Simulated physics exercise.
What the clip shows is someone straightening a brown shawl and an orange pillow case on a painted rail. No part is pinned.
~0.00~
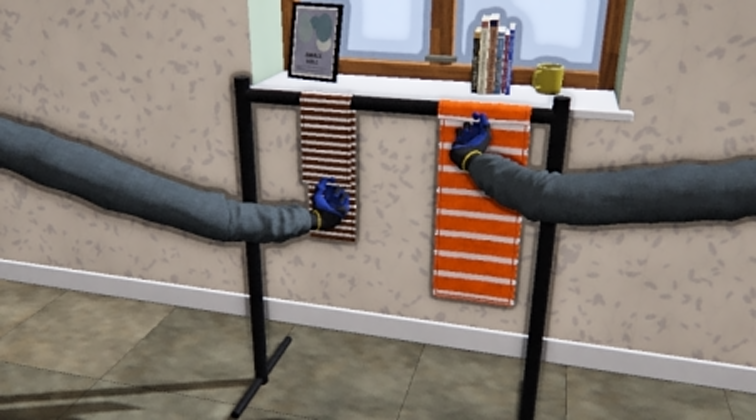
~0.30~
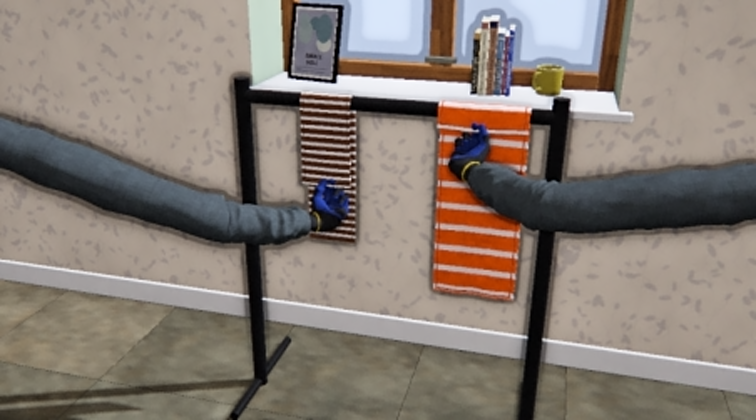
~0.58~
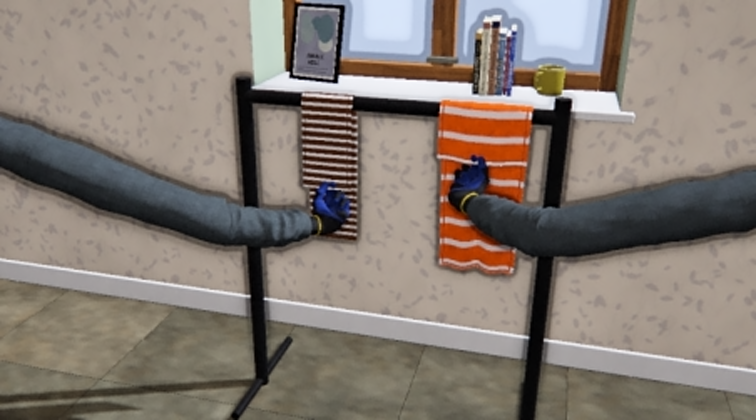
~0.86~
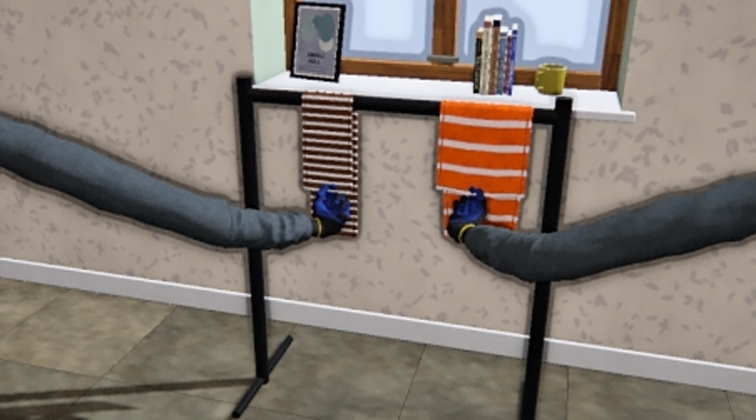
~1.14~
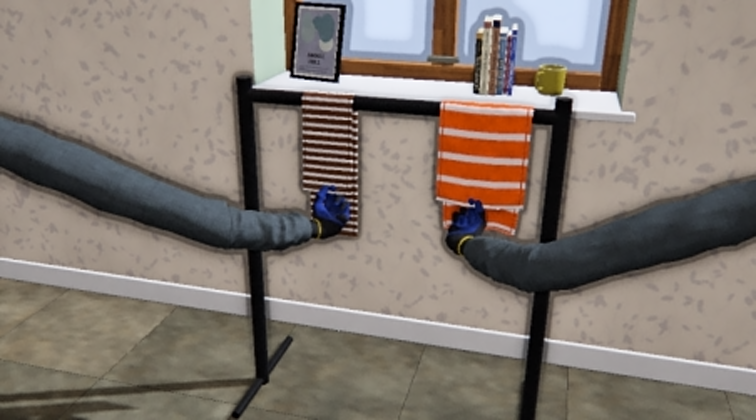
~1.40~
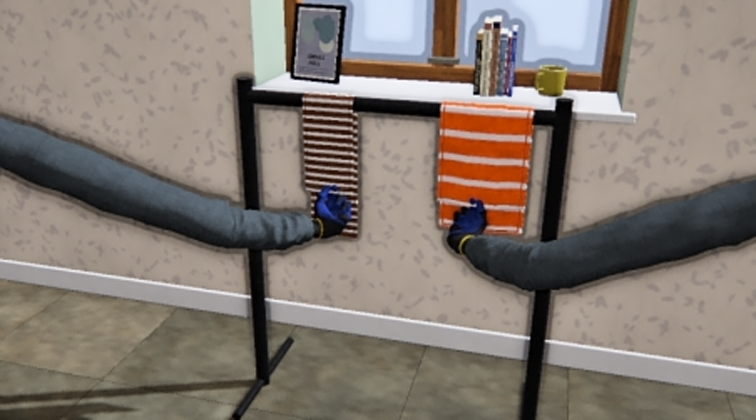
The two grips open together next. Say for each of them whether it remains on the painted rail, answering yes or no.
Brown shawl: Yes; orange pillow case: Yes.
Around 2.24 s, shawl at rest on the rail; pillow case at rest on the rail.
Finally, shawl at rest on the rail; pillow case at rest on the rail. The brown shawl stays on and the orange pillow case hangs there.
